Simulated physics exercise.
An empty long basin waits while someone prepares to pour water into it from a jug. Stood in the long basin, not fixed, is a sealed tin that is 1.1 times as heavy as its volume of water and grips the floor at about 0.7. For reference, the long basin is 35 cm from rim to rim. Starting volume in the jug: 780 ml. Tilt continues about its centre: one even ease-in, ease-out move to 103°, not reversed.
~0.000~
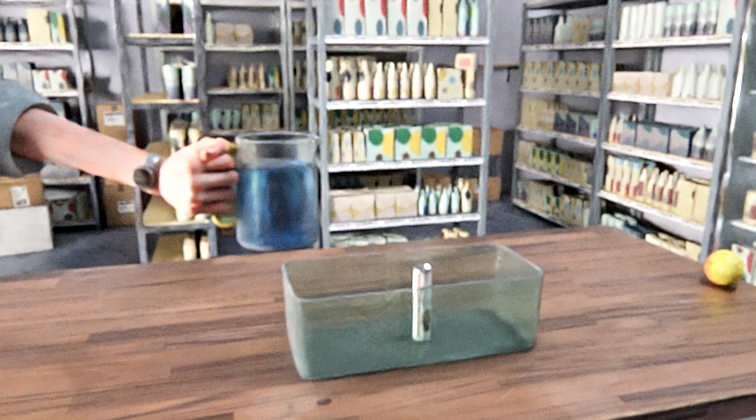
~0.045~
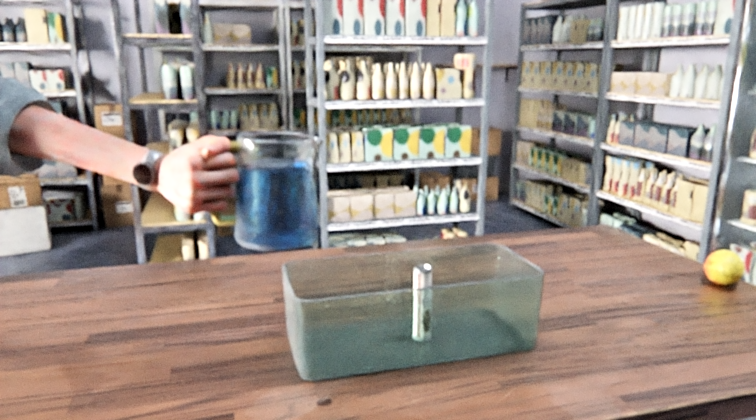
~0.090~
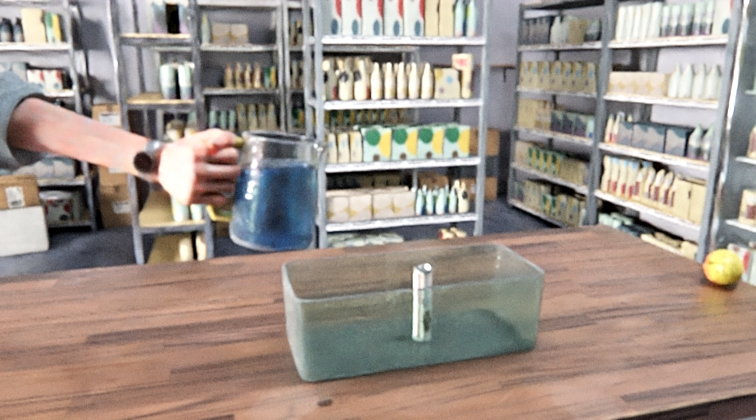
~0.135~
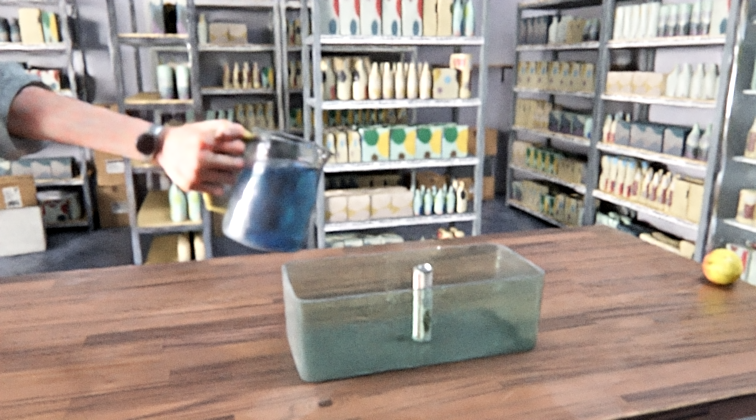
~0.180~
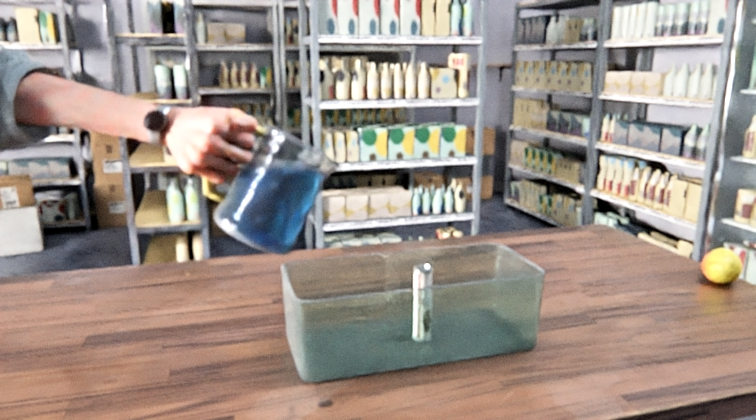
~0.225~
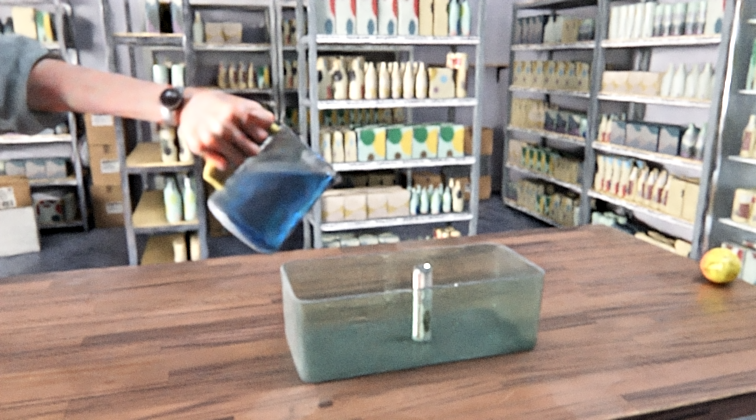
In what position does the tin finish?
It finishes upright.
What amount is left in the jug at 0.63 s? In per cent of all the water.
About 28 per cent.
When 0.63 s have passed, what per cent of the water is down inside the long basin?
About 52 %.
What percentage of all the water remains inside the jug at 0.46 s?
About 68 percent.
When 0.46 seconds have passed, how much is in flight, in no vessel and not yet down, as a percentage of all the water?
At that moment, about 22 percent.
By 0.46 s the tilt is 101° and 68 per cent is still to pour; the tin stands where it began.
By 0.63 s the tilt is 103° and 29 per cent is still to pour; the tin stands where it began.
By 0.81 s the tilt is 103° and 11 per cent is still to pour; the tin stands 1 cm from where it began.
By 1.00 s the tilt is 103° and 3 per cent is still to pour; the tin stands 1 cm from where it began.
At rest the tin stands 1 cm from where it began.
